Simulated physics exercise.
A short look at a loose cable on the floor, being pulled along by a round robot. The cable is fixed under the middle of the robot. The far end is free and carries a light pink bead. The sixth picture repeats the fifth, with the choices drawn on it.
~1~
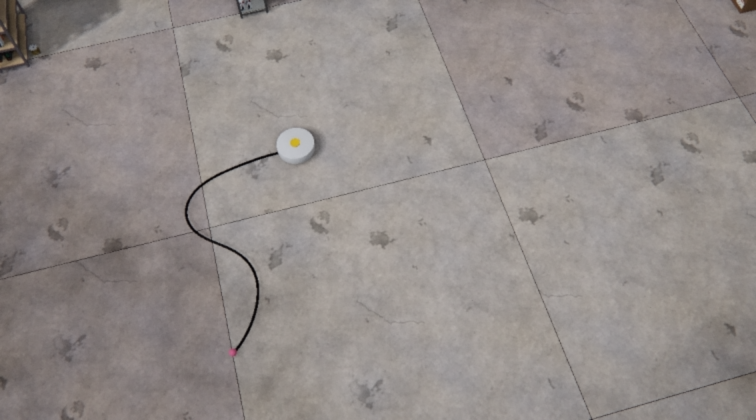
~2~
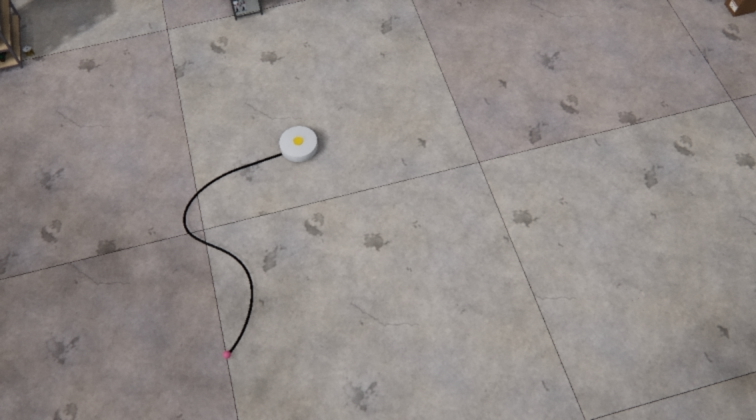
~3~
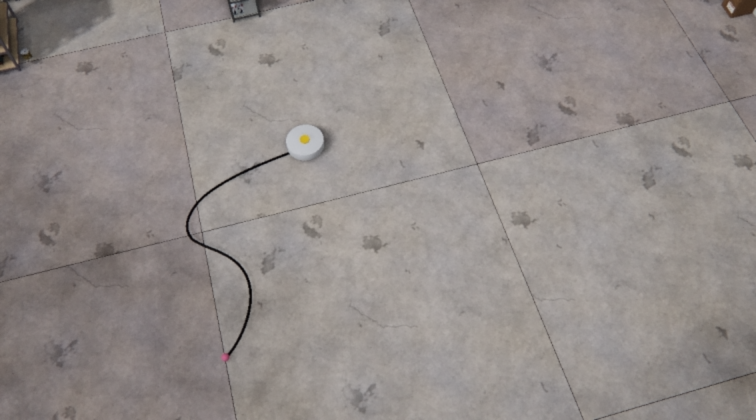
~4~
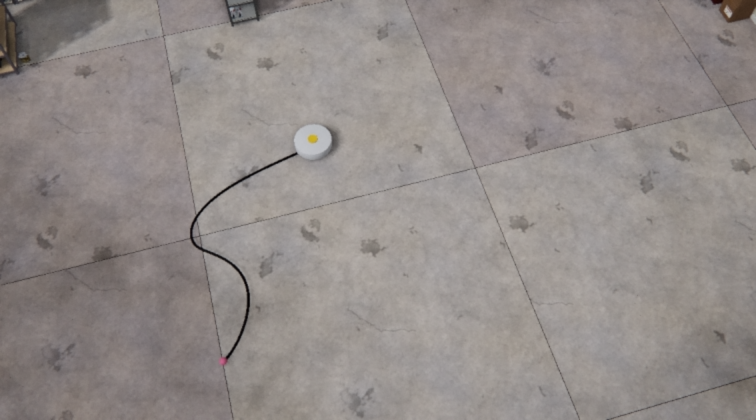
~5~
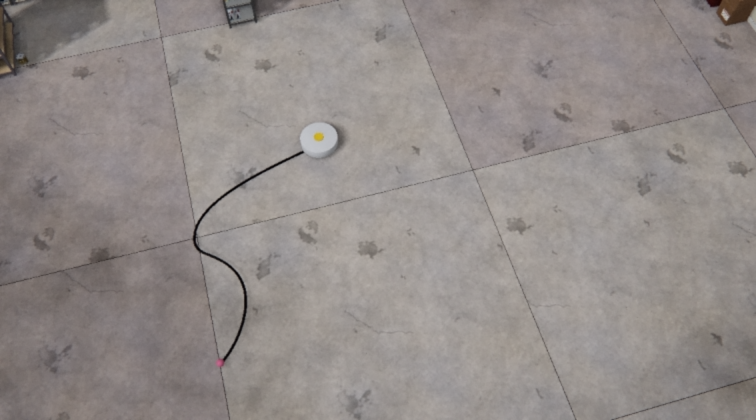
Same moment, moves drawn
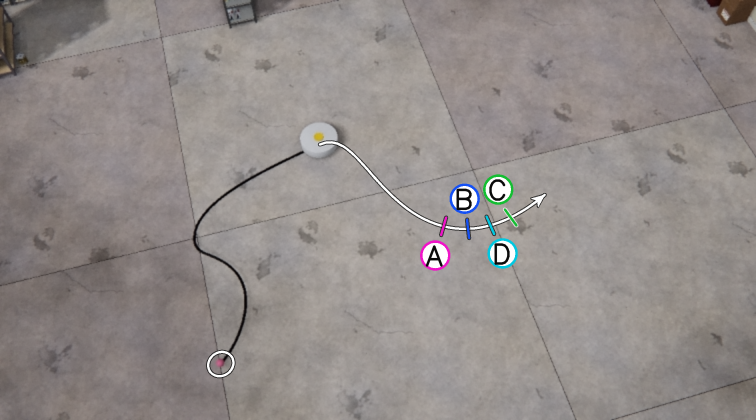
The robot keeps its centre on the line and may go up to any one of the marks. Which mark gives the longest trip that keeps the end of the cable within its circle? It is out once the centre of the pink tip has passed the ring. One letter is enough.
Stop at C.
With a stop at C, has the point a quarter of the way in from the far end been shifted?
Yes.
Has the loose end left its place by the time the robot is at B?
By then, no.
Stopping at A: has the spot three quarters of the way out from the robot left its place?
By then, no.
On the copy, A at (444, 226); B at (468, 229); C at (511, 217); D at (490, 225); the ring at (221, 364); the route from (320, 145) via (418, 216) to (545, 195).
On C. First, robot (378, 178), middle of the cable (228, 222), free end (220, 363).
Then, robot (442, 222), middle of the cable (276, 227), free end (220, 363).
Finally, robot (512, 214), middle of the cable (345, 249), free end (224, 358); the free end is still in its ring.
By contrast, A is safe but short; B is safe but short; D is safe but short.
